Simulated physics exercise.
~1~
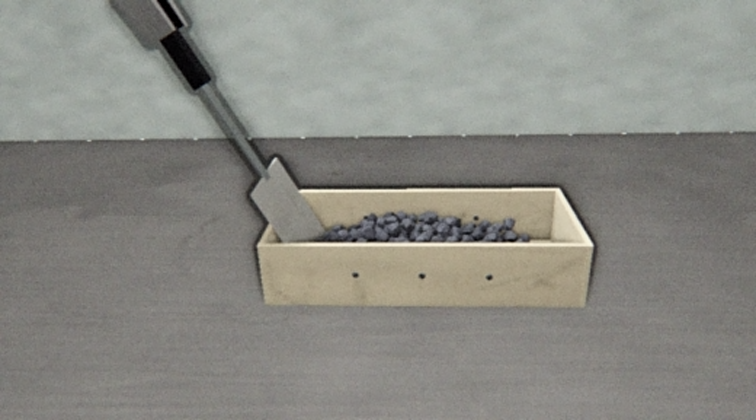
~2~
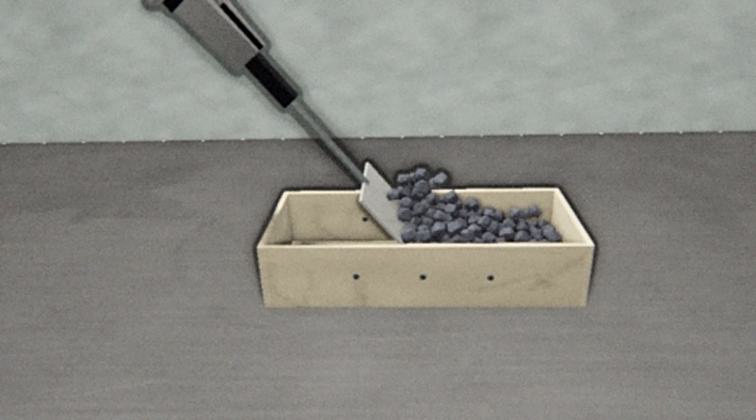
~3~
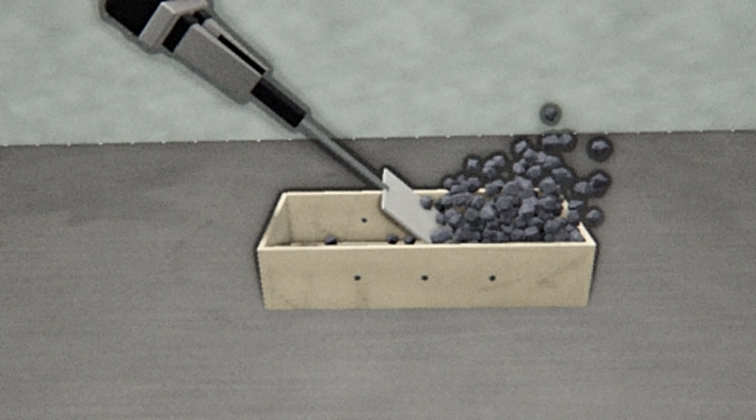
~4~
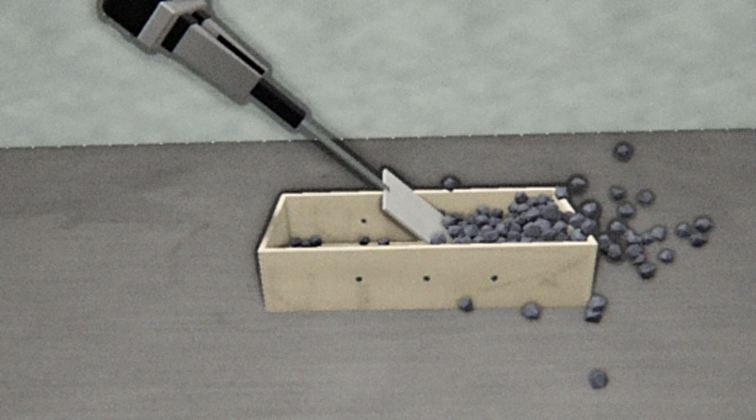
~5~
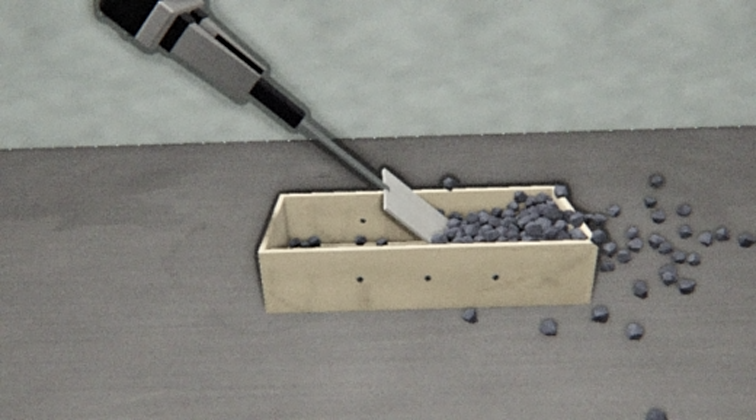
A robot arm in grey and black, ending in a flat pale paddle, reaches down from the upper left into a long cream tray on a dark grey surface, before a pale green wall. Small blue-grey pebbles lie in the tray. The paddle sweeps right, pushing them into a steep heap towards the right end. As it tilts flatter and stops near the middle, pebbles spring up and spill over the right end and front. They scatter and roll across the surface, while most stay heaped in the tray beside the still paddle.
